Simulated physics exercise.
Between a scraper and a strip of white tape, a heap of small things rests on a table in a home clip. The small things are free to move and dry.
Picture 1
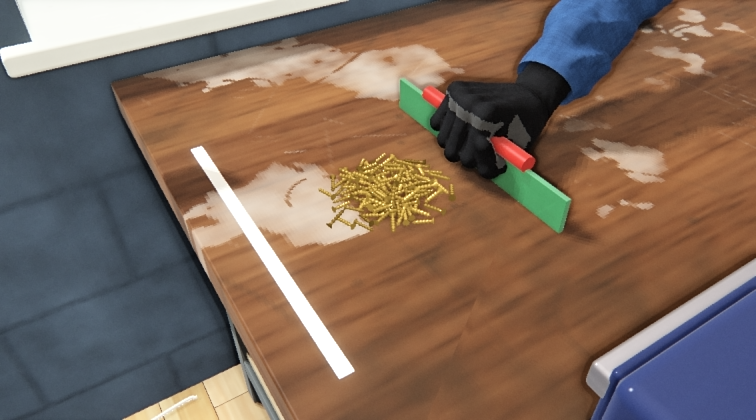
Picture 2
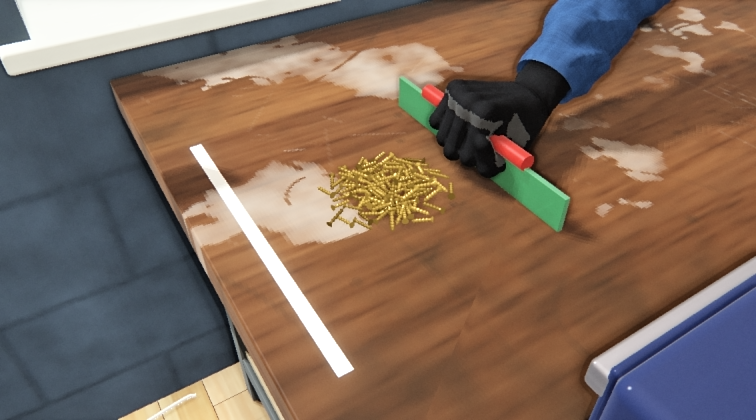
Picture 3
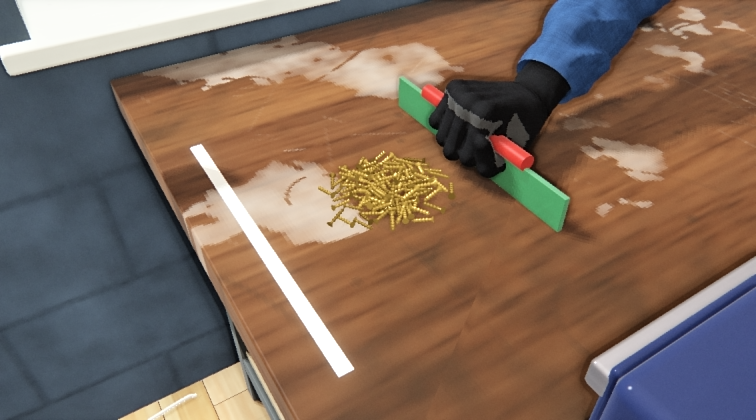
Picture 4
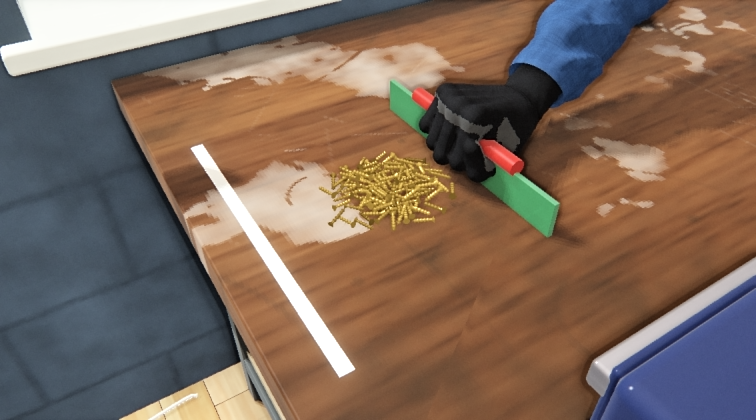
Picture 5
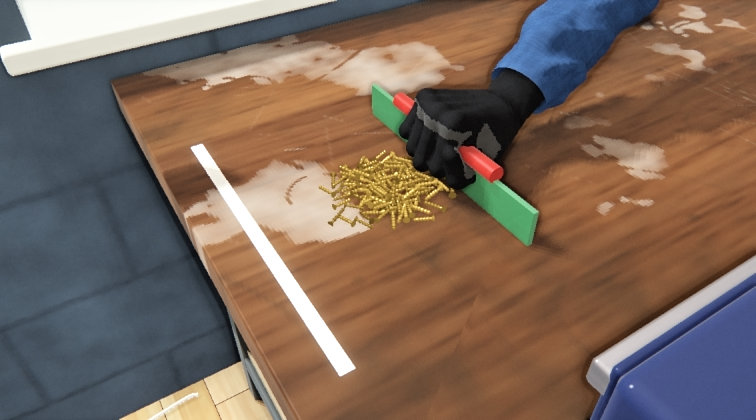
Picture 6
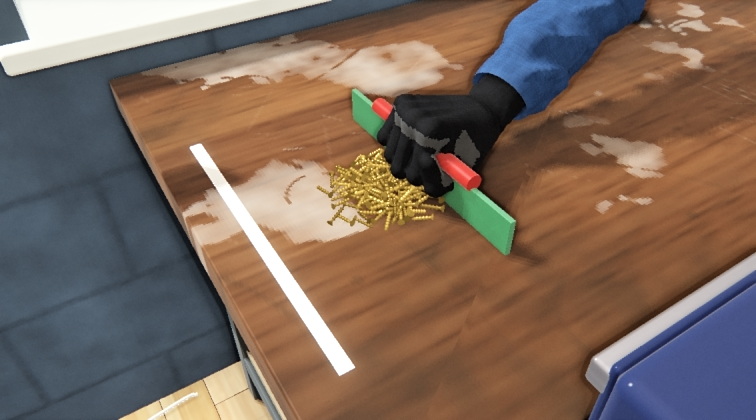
A green scraper held in a black-gloved hand stayed still at first, then slid left across the wooden table toward a strip of white tape, reaching the near side of a pile of brass screws.
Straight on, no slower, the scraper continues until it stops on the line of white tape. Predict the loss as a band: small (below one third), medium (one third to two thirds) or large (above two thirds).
Medium.
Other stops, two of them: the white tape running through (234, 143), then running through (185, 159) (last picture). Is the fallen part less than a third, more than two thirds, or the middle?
Under a third, then beyond two thirds.
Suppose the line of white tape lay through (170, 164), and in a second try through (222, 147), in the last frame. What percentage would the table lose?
First try about 100 per cent, second about 10 per cent.
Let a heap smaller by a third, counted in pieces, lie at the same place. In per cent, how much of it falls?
I'd expect around 30 per cent.
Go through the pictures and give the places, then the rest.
The first picture shows scraper at (550, 204), at rest; white tape at (202, 156), about two fingers from the edge; edge at (210, 264); the heap at (396, 189), brass screws.
The second picture shows scraper at (549, 203), at rest.
The third picture shows scraper at (549, 203), at rest; the heap at (395, 188).
The fourth picture shows scraper at (539, 208).
The fifth picture shows scraper at (519, 216); the heap at (396, 187).
The sixth picture shows scraper at (496, 225); white tape at (201, 154); edge at (209, 261); the heap at (388, 187), about a third pushed along.
Soon, scraper still moving, near (336, 178); heap all on the table, its front near (278, 248).
A while on, scraper stopped at the white tape; heap about a quarter over the edge.
Towards the end, scraper stopped at the white tape; heap about half over the edge.
Finally, scraper stopped at the white tape; heap about half over the edge.
